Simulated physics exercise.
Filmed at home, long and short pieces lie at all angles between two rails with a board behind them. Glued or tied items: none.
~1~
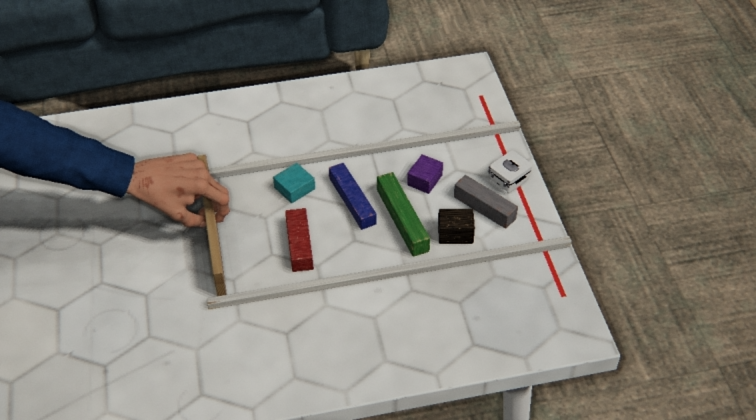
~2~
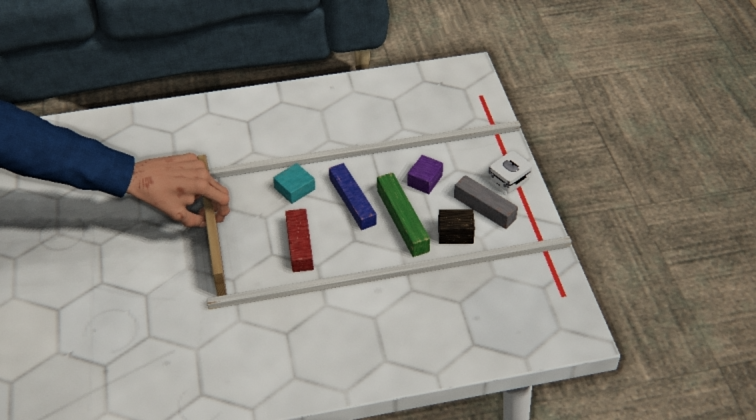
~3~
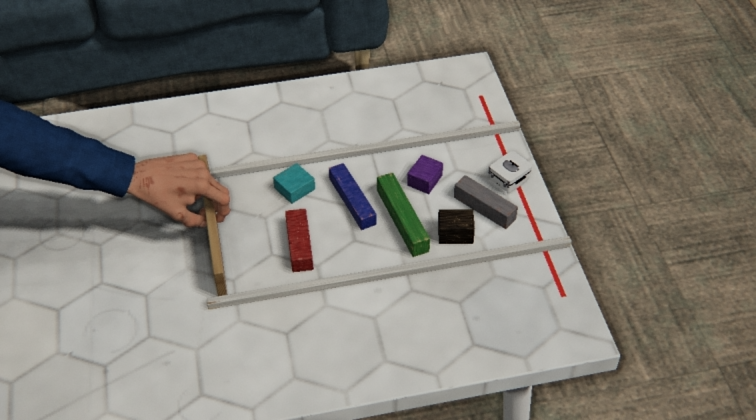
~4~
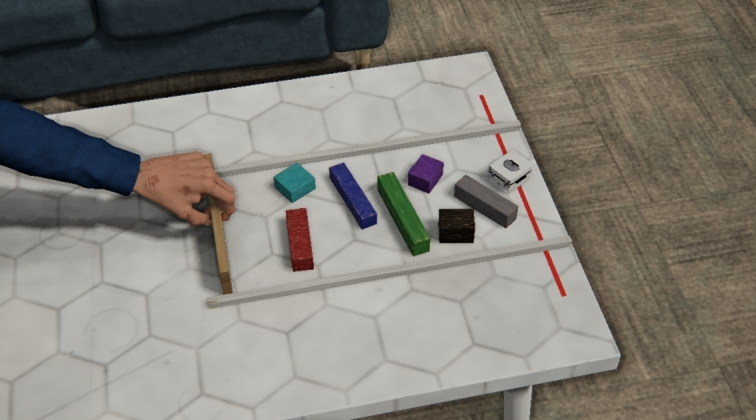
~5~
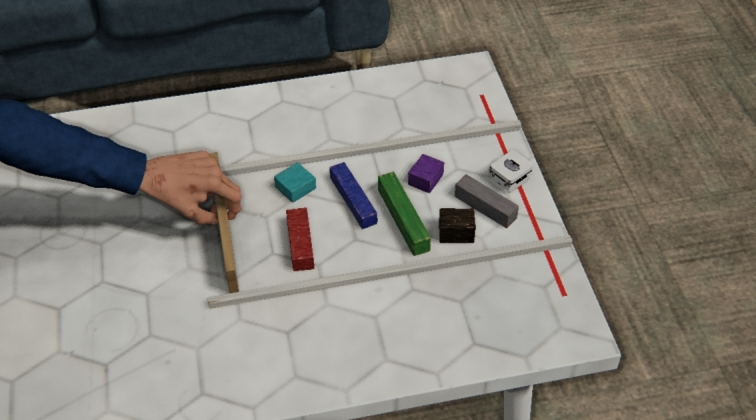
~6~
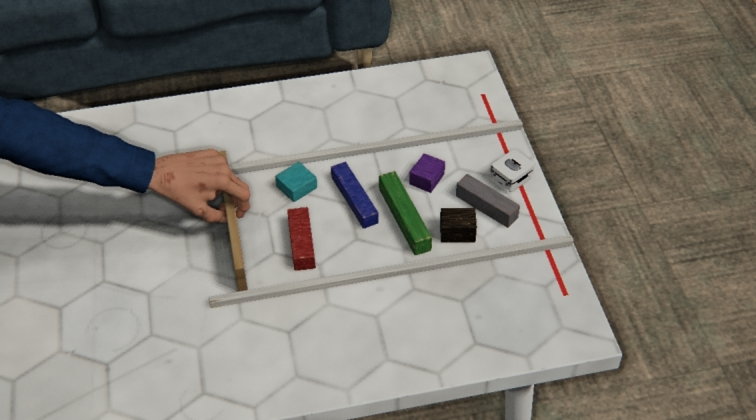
A hand in a blue sleeve holds a wooden board upright between two rails on a white table, at first keeping it nearly still. It then slides the board slightly to the right, toward the red and turquoise blocks, while the scattered coloured pieces and white case show hardly any movement.
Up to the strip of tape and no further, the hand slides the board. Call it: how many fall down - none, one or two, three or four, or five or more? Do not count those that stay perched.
Call: Five or more fall down.
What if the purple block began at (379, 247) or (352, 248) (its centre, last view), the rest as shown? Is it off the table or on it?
For the purple block: Gone and then gone.
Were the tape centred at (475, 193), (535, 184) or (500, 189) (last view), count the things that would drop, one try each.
So, one try after another, the floor gets 2, then 7, then 4.
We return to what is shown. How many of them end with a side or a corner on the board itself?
Contact count: 2.
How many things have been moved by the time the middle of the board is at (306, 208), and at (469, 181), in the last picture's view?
2 and 8.
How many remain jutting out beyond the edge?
I count 1 overhanging.
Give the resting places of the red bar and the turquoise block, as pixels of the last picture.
One is at about (539, 199), the other at about (524, 151).
A little later, none off yet; white case at rest near (512, 172); grey bar at rest near (487, 201); black block at rest near (458, 225).
Next, none off yet; white case moving near (517, 170); grey bar shifted a little near (518, 199); black block shifted about its own width near (506, 222).
When it is over, the number that fall off is five or more; down, blue bar, green bar, purple block, black block, grey bar and white case.
